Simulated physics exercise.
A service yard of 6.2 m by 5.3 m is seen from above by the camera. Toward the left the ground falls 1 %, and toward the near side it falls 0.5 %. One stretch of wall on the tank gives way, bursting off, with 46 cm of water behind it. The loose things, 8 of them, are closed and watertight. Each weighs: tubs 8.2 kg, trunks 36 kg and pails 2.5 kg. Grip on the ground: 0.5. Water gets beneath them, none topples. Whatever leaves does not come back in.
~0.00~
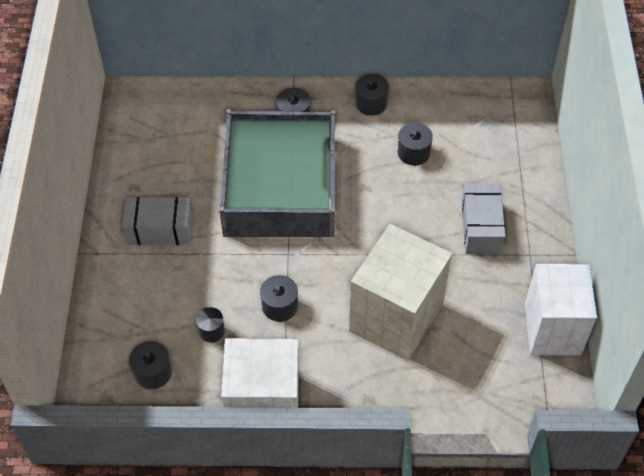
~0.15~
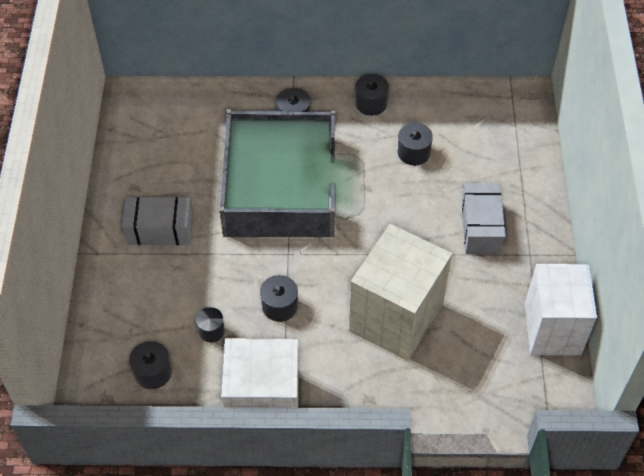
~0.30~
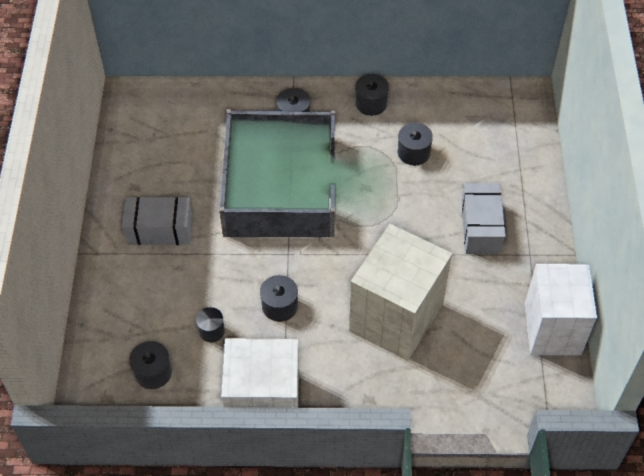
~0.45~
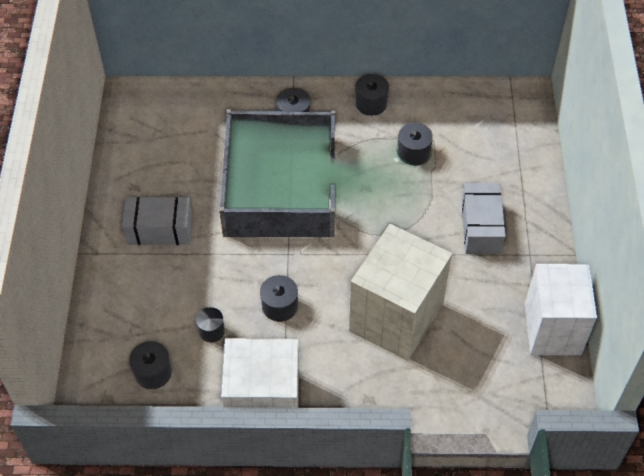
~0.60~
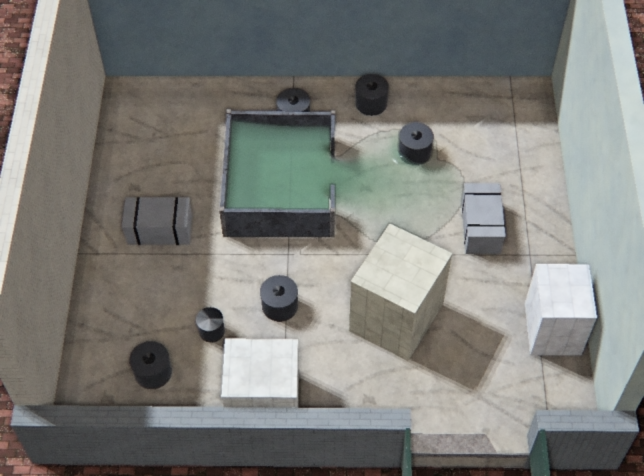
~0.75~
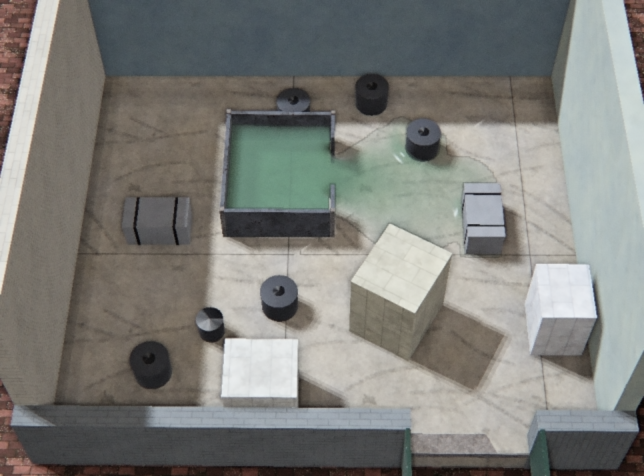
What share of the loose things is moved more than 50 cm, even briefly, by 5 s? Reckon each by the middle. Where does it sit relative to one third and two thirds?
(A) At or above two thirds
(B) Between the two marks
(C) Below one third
(C) Below one third.
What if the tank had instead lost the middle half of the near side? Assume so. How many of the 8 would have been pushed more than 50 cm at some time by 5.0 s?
In that case the number is 3.
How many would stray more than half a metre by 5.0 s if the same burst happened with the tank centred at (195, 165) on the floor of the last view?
So the tally would be 2.
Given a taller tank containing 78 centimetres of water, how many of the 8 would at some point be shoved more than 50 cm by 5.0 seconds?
Result: 3.
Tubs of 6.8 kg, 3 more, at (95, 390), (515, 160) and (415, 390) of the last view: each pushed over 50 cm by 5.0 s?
Below, above, below.
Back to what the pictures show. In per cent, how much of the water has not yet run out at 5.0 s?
Somewhere near 94 percent, give or take.
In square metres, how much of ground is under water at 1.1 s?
I'd put it close to 7.0 m2.
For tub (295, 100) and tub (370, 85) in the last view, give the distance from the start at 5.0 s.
First: 0 cm. Second: 20 cm.
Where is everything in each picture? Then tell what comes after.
A tub at (416, 136) rests on the ground; a tub at (279, 291) rests on the ground; 1.9 m2 under water; 0 of 8 have shifted, in the first frame.
A tub at (416, 136), on the bottom; a tub at (279, 291) rests on the ground; water covers 2.3 m2; 0 of 8 have shifted, in the second frame.
A tub at (416, 136), on the bottom; a tub at (279, 291) rests on the ground; water covers 2.8 m2; 0 of 8 have shifted, in the third frame.
A tub at (416, 136), on the bottom; a tub at (279, 291), on the bottom; water covers 3.4 m2; 0 of 8 have shifted, in the fourth frame.
A tub at (417, 136), on the bottom; a tub at (279, 291), on the bottom; water covers 4.0 m2; 0 of 8 have shifted, in the fifth frame.
A tub at (424, 132), on the bottom, 12 cm from its start; a tub at (279, 291) rests on the ground; water covers 4.7 m2; 1 of 8 have shifted, in the sixth frame.
After 1.1 s 1 of 8 are over 50 cm from their spots; 0 afloat.
After 2.2 s 2 of 8 are over 50 cm from their spots; 0 afloat.
After 3.5 s 2 of 8 are over 50 cm from their spots; 1 afloat.
After 5.0 s 2 of 8 are over 50 cm from their spots, and 2 have been at some point; 1 afloat.
